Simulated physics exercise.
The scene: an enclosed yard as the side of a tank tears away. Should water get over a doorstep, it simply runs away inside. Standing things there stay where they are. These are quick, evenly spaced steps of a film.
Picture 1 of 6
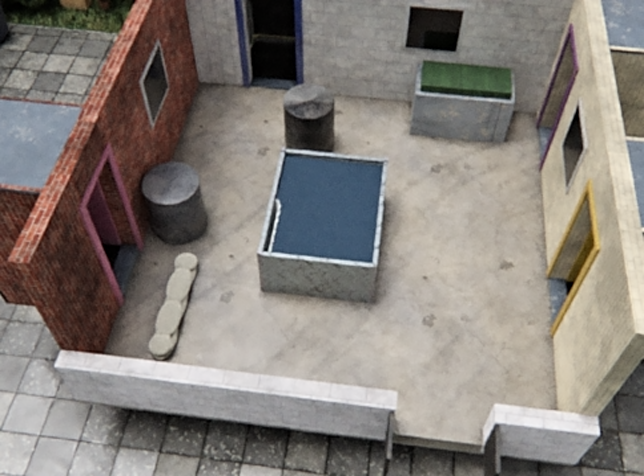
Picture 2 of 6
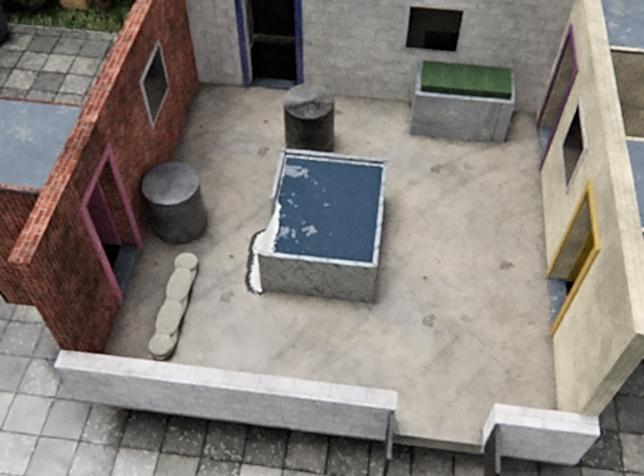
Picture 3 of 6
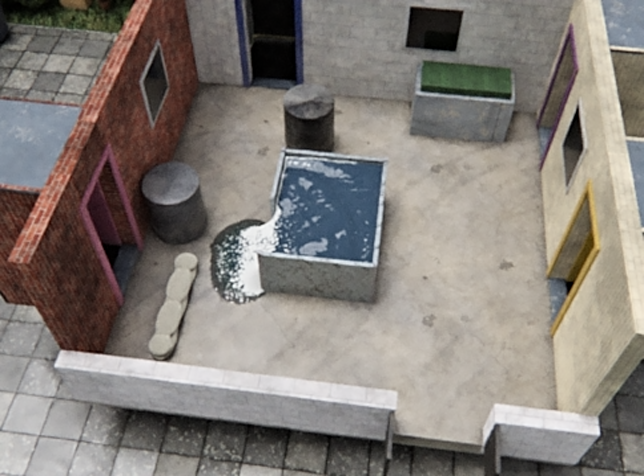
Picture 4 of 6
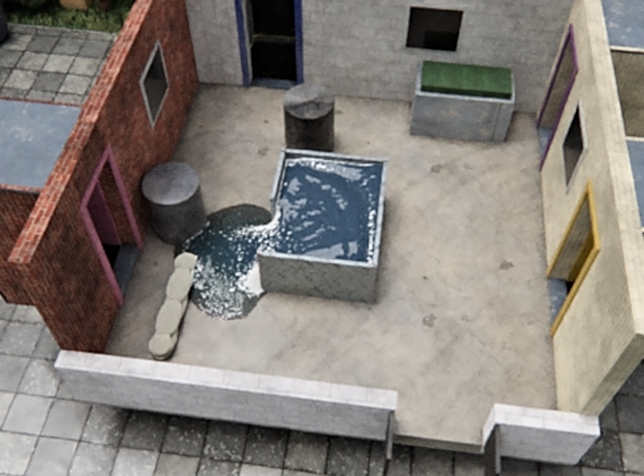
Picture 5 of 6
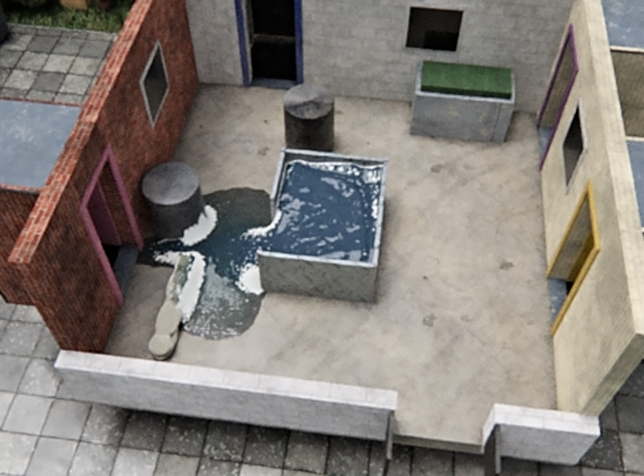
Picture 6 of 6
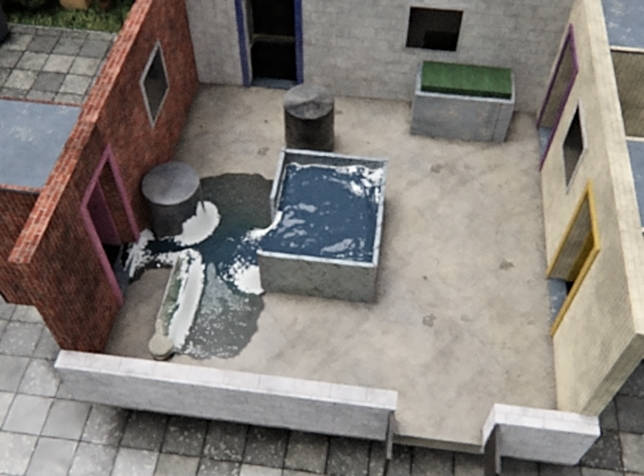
We see a walled yard with a square tank of dark water; water pours from the tank's left side, spreads across the floor around a grey cylinder and a low bench, and reaches the pink-framed doorway in the brick wall.
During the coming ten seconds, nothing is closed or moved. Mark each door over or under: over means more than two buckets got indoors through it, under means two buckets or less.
Blue door - over, pink door - over, yellow door - over, purple door - under.
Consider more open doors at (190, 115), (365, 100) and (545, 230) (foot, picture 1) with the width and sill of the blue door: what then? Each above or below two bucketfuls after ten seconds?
Log: Door one is above the limit; door two is below the limit; door three is below the limit.
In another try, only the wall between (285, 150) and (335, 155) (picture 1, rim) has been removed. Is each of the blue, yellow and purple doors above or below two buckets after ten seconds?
Going door by door, the blue door crosses the threshold, the yellow door remains beneath it, and the purple door crosses the threshold.
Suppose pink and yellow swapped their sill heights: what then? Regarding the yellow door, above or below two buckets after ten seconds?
Result: Yellow door remains below the limit.
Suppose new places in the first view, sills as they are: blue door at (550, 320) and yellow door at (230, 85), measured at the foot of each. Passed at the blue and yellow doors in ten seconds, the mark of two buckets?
The blue door gets past the limit, and the yellow door gets past the limit too.
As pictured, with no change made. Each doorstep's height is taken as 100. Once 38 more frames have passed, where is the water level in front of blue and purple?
Some 180 percent and then some 0 percent.
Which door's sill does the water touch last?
That would be the purple door.
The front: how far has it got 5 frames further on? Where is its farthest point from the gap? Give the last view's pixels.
About at (186, 122).
A moment on, water covers 25 % of the floor; the blue door not reached, the pink door over two buckets in, the yellow door not reached, the purple door not reached.
Next, water covers 40 % of the floor; the blue door not reached, the pink door far over two buckets in, the yellow door not reached, the purple door not reached.
Then, water covers 60 % of the floor; the blue door under two buckets in, the pink door far over two buckets in, the yellow door not reached, the purple door not reached.
Later, water covers 80 % of the floor; the blue door over two buckets in, the pink door far over two buckets in, the yellow door under two buckets in, the purple door not reached.
In the end, water covers 95 % of the floor; the blue door over two buckets in, the pink door far over two buckets in, the yellow door over two buckets in, the purple door wet at the sill, nothing in.
